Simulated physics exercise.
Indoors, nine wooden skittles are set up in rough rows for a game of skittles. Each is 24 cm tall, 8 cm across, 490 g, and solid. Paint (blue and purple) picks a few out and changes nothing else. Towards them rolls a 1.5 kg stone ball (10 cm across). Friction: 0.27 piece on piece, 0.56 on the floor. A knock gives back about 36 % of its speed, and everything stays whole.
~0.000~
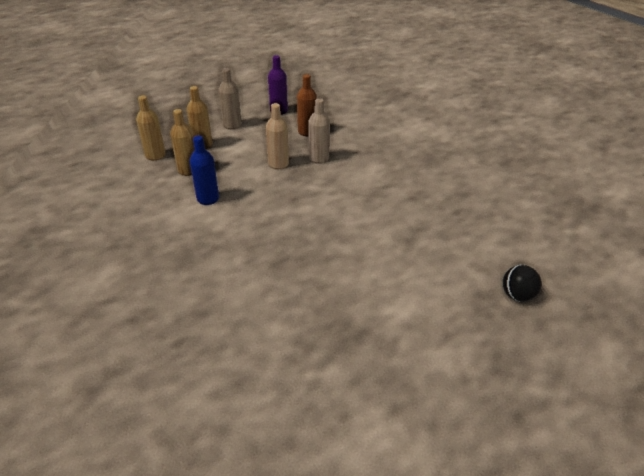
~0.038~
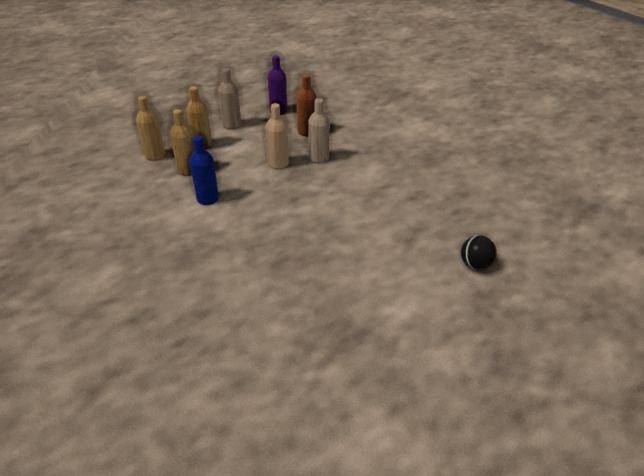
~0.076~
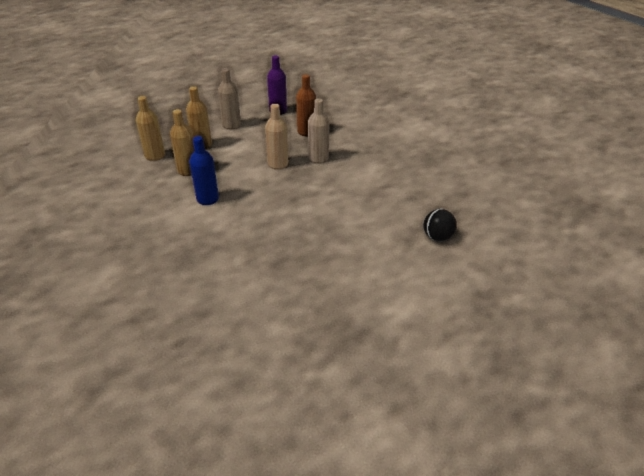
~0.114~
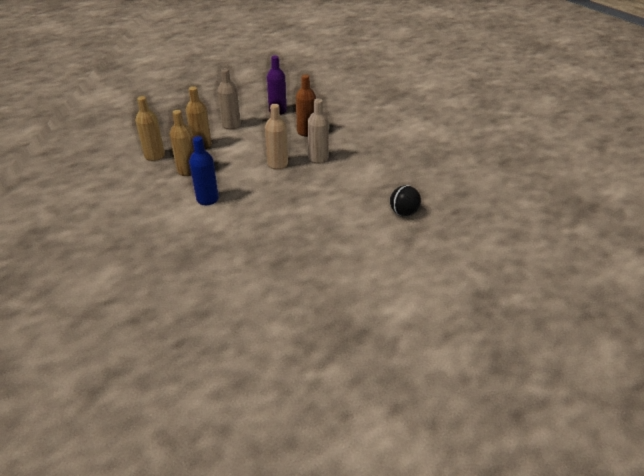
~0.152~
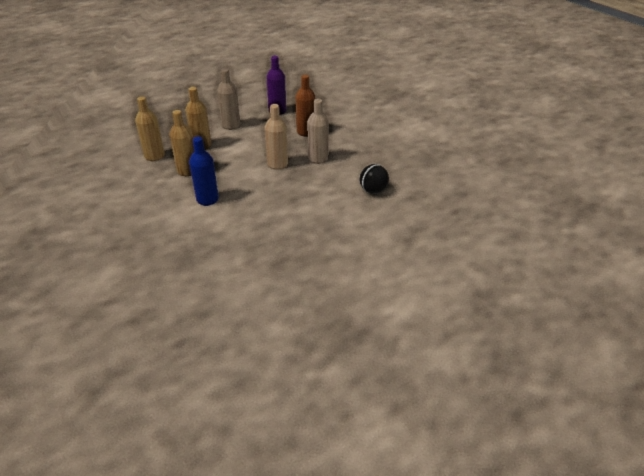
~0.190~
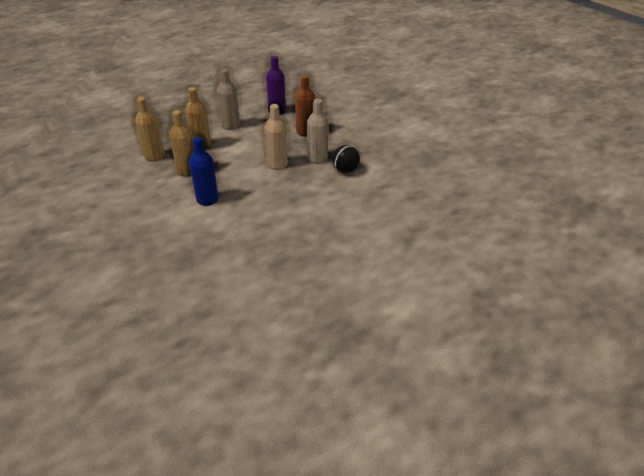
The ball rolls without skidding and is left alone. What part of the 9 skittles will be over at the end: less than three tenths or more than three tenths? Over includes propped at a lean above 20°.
Upwards of three tenths of them.
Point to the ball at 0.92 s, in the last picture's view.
At about (235, 36).
Around 0.46 s, ball still moving; 4 of the 9 skittles over; purple skittle tipped 39°.
Around 0.92 s, ball still moving; 4 of the 9 skittles over; purple skittle lying flat.
Finally (1.4 s), ball rolling away; 4 of the 9 skittles over; purple skittle lying flat; blue skittle unmoved. That is 44 per cent. Seen by the last camera, middles, purple skittle near (154, 91), blue skittle near (203, 171).
